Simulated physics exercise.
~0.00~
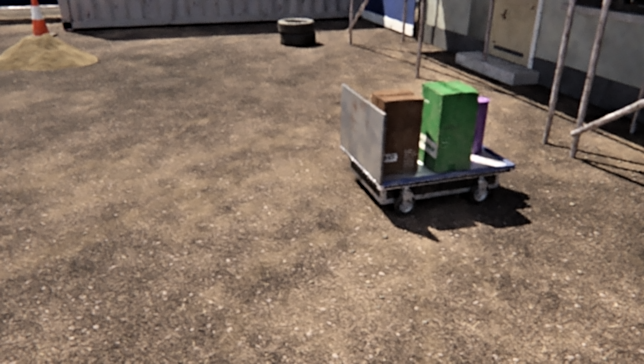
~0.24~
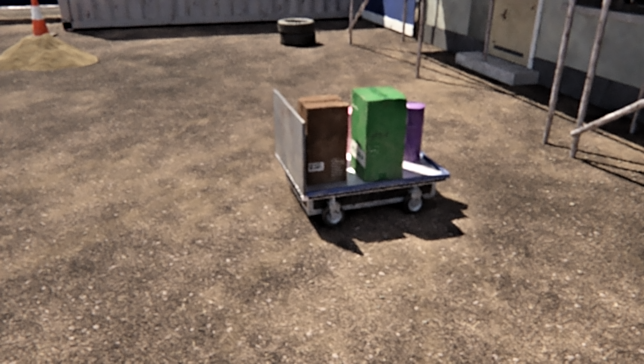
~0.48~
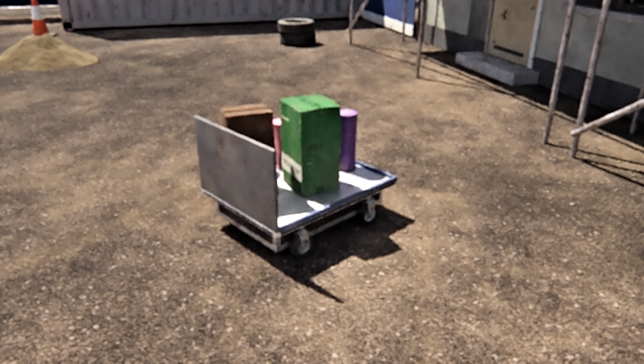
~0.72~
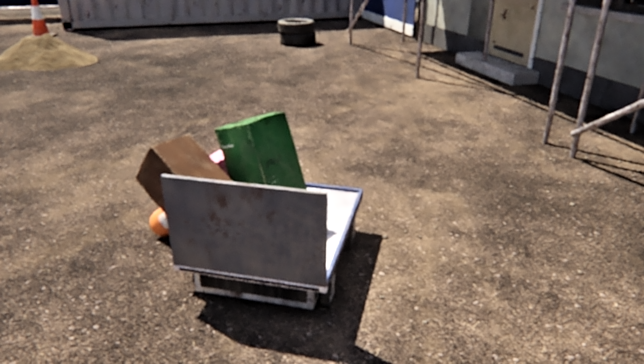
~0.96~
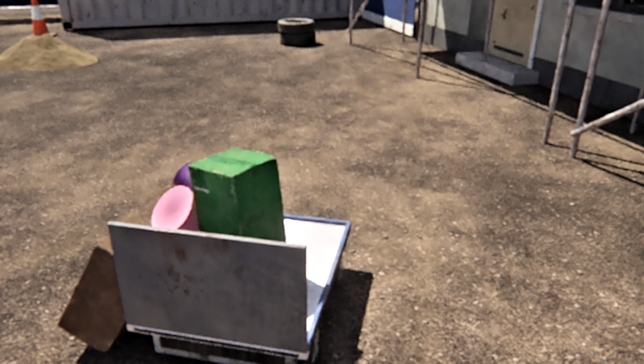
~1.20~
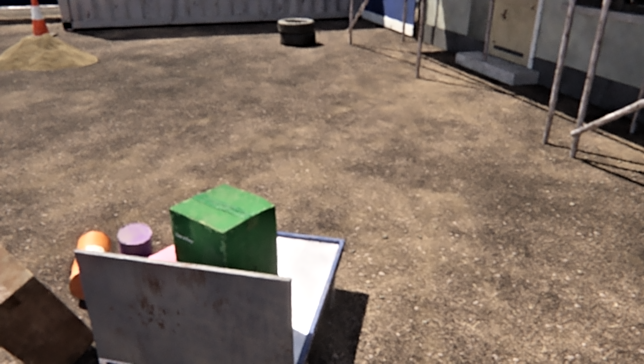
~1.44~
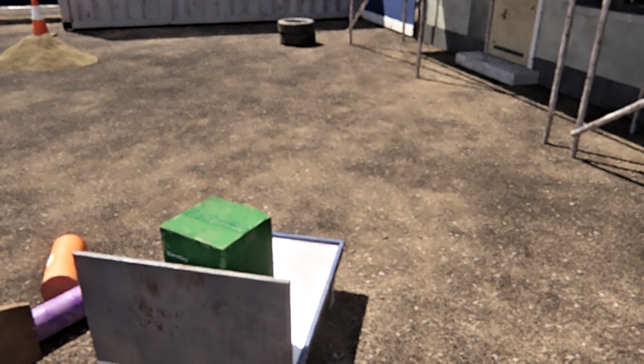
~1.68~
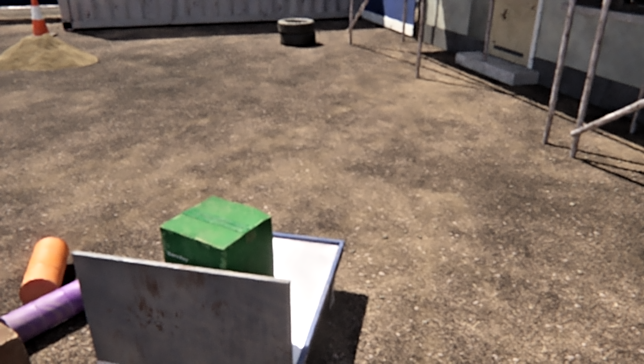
Flat cart swinging round across a gravel yard, spilling brown, orange and purple items at left while a green box stays aboard.
